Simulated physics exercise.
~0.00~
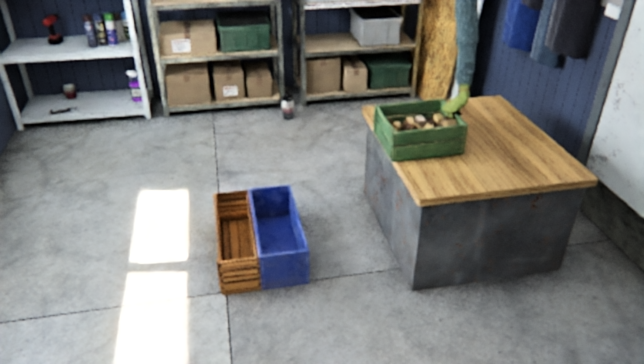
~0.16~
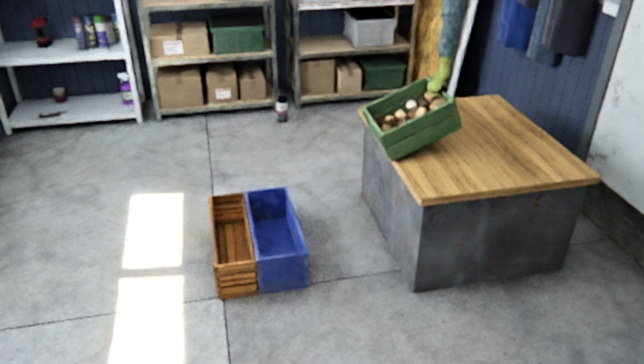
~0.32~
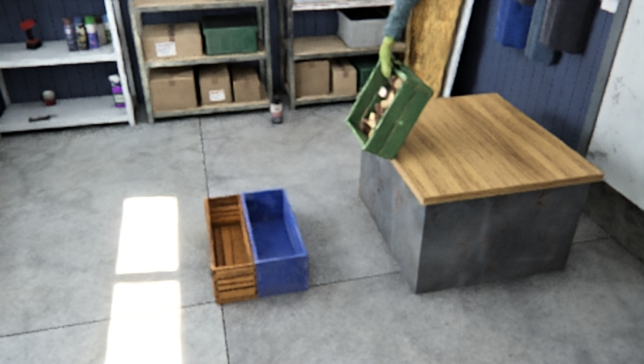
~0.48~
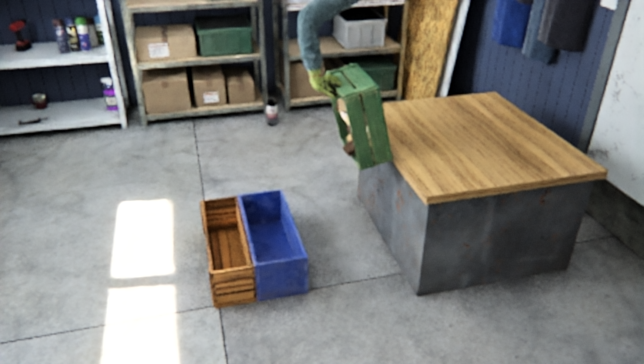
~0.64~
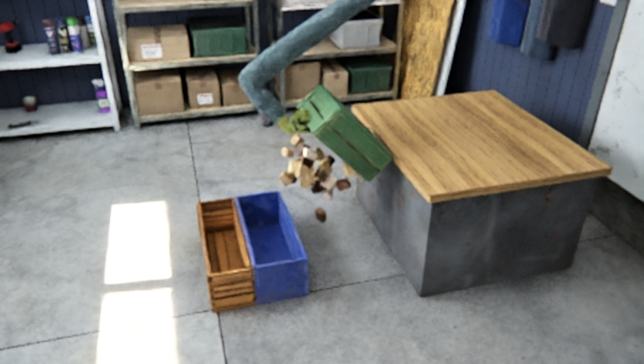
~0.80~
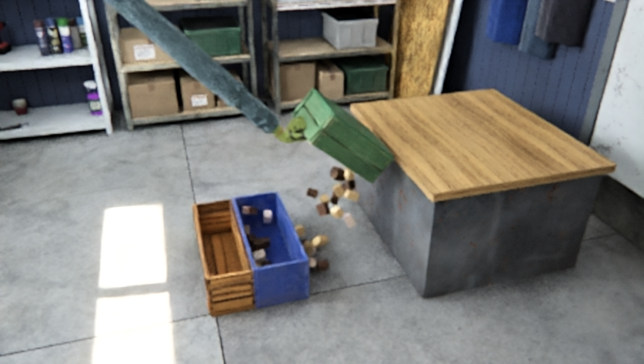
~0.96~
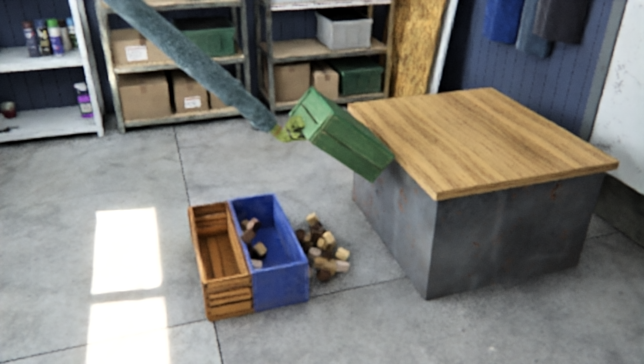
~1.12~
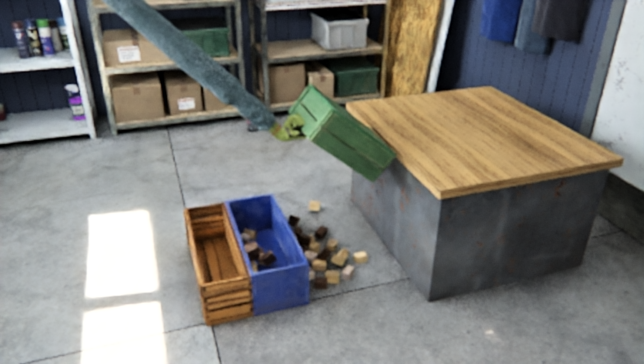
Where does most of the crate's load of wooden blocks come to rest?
Most of the blocks come to rest on the concrete floor between the bench and the blue tote, short of both containers. A smaller share lies inside the tote.
